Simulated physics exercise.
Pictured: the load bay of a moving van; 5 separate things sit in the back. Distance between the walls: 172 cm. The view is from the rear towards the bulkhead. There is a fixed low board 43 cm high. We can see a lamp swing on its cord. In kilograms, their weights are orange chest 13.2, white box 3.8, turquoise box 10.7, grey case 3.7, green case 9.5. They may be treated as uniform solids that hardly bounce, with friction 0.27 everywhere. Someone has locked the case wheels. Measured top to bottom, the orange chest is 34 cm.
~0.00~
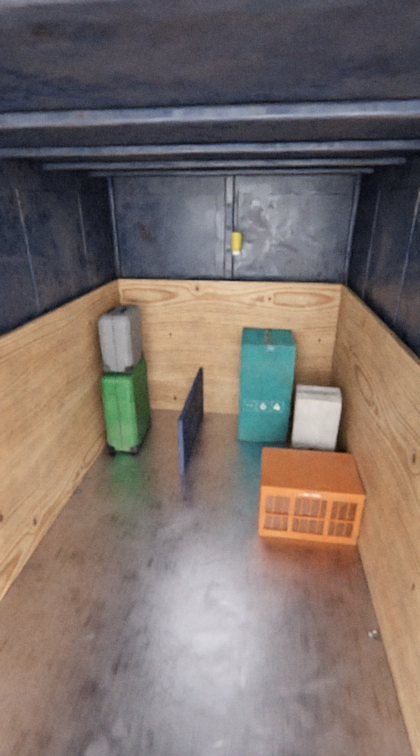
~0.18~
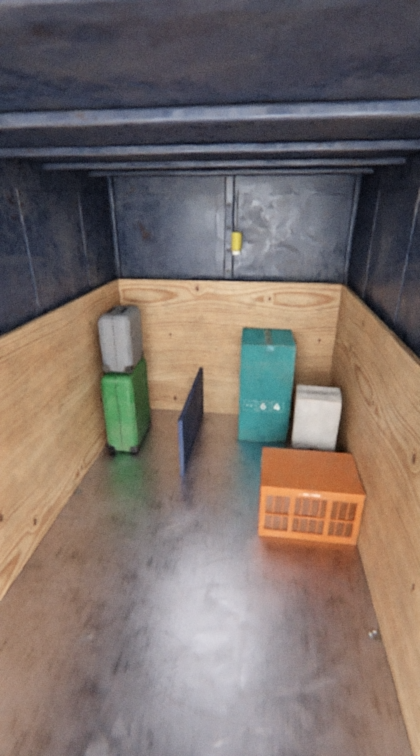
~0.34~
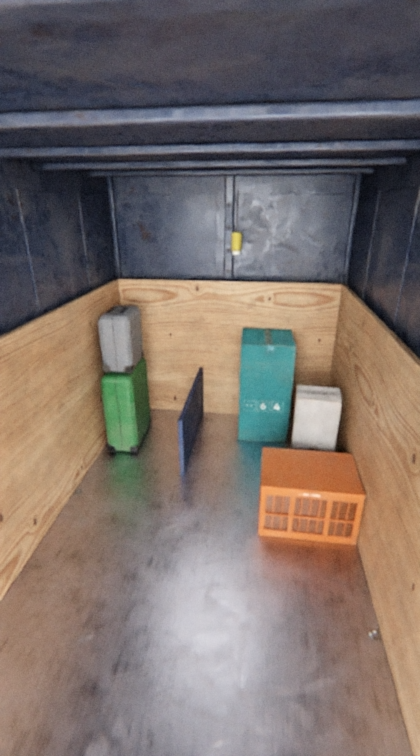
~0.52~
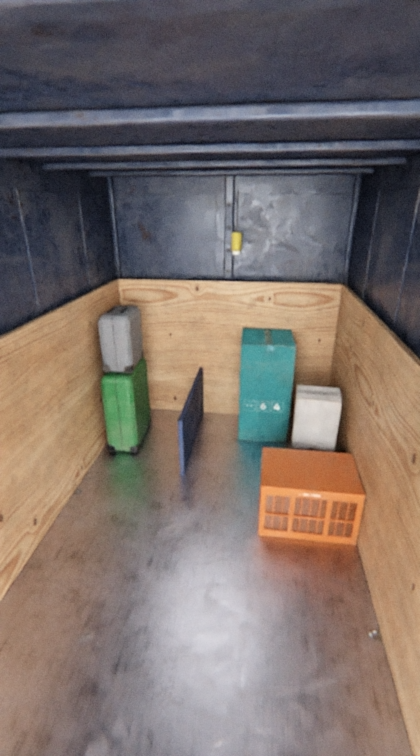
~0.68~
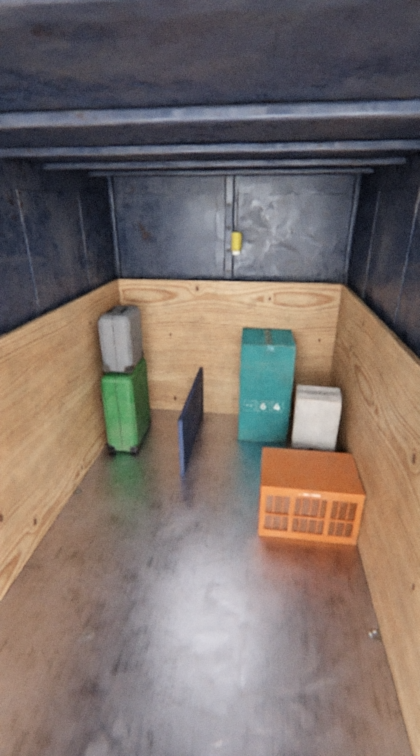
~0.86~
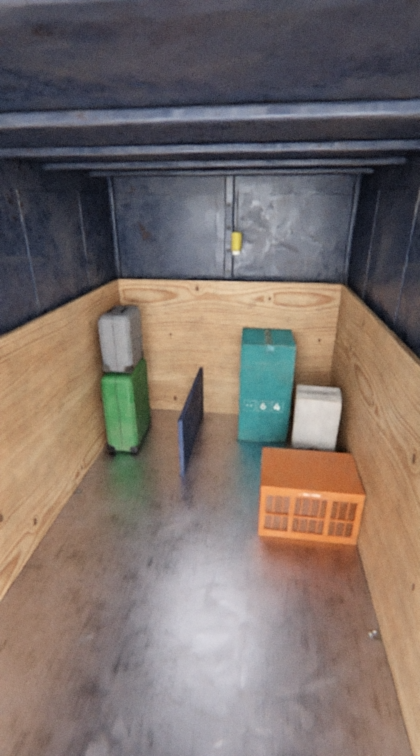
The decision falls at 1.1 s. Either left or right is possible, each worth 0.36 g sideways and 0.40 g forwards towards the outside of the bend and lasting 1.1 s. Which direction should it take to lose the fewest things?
Right.
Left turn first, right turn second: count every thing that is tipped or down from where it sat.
For left it's 1, for right it's 0.
Turning left. At 1.66 s, push 0.40 g forwards, 0.36 g right; white box moved 13 cm near (321, 425); orange chest moved 6 cm near (307, 486); grey case moved 23 cm.
After 1.86 s, push 0.40 g forwards, 0.36 g right; white box moved 22 cm near (319, 418); orange chest moved 12 cm near (306, 480); grey case moved 44 cm.
After 2.16 s, push 0.06 g forwards, 0.06 g right; white box moved 33 cm near (317, 411); orange chest moved 21 cm near (304, 471); grey case 28° off upright.
In the end (2.9 s), down from where it sat, grey case; not toppled but over 15 cm from the start, orange chest, white box and green case; the last one under 15 cm from the start. In the last view, orange chest near (304, 470), white box near (317, 411).
Turning right instead, nothing is lost, 0 of 5 in all.
